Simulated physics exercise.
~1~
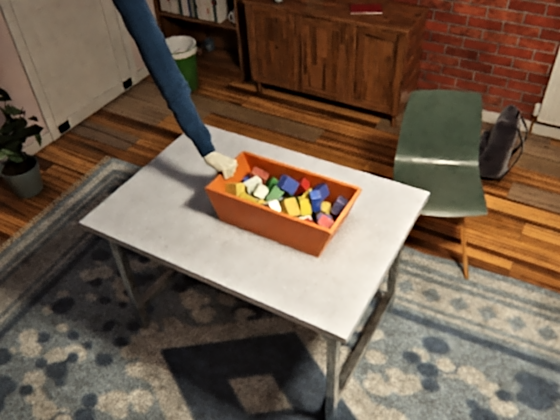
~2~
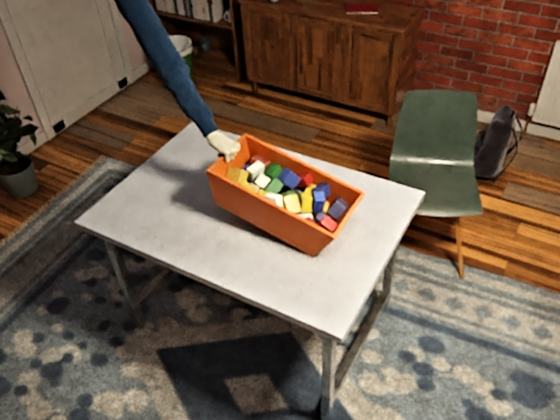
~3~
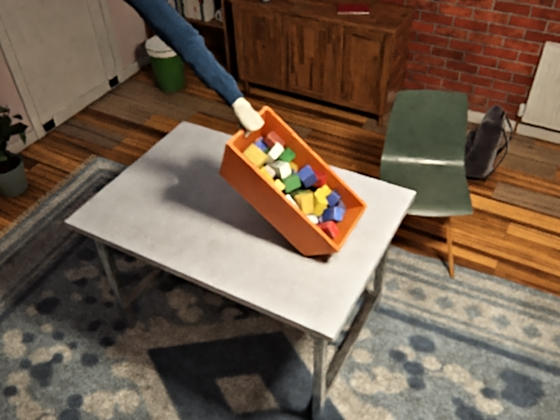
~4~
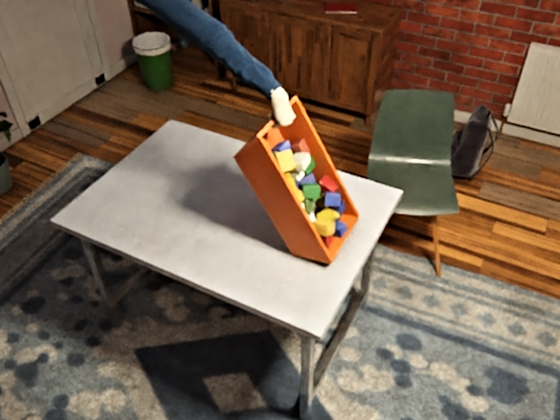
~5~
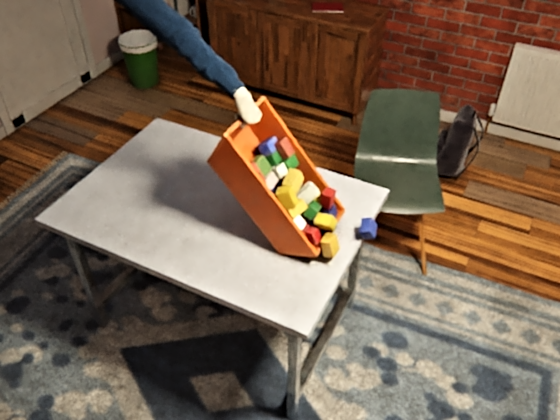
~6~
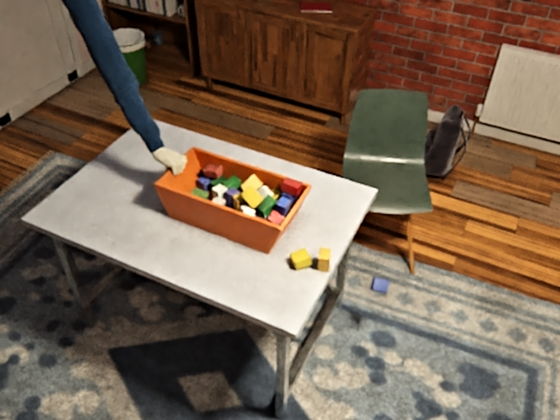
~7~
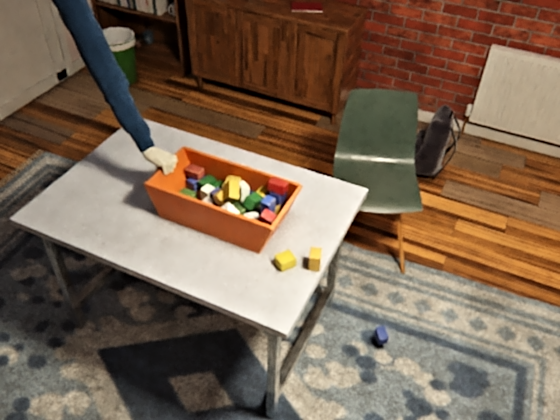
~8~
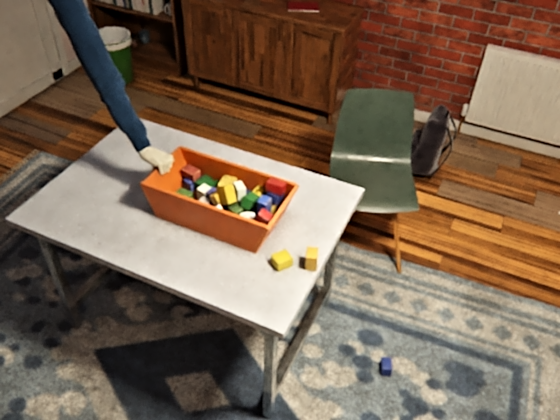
Orange container of colourful toy bricks being tipped up at its left end by a gloved hand, spilling three, then lowered flat.
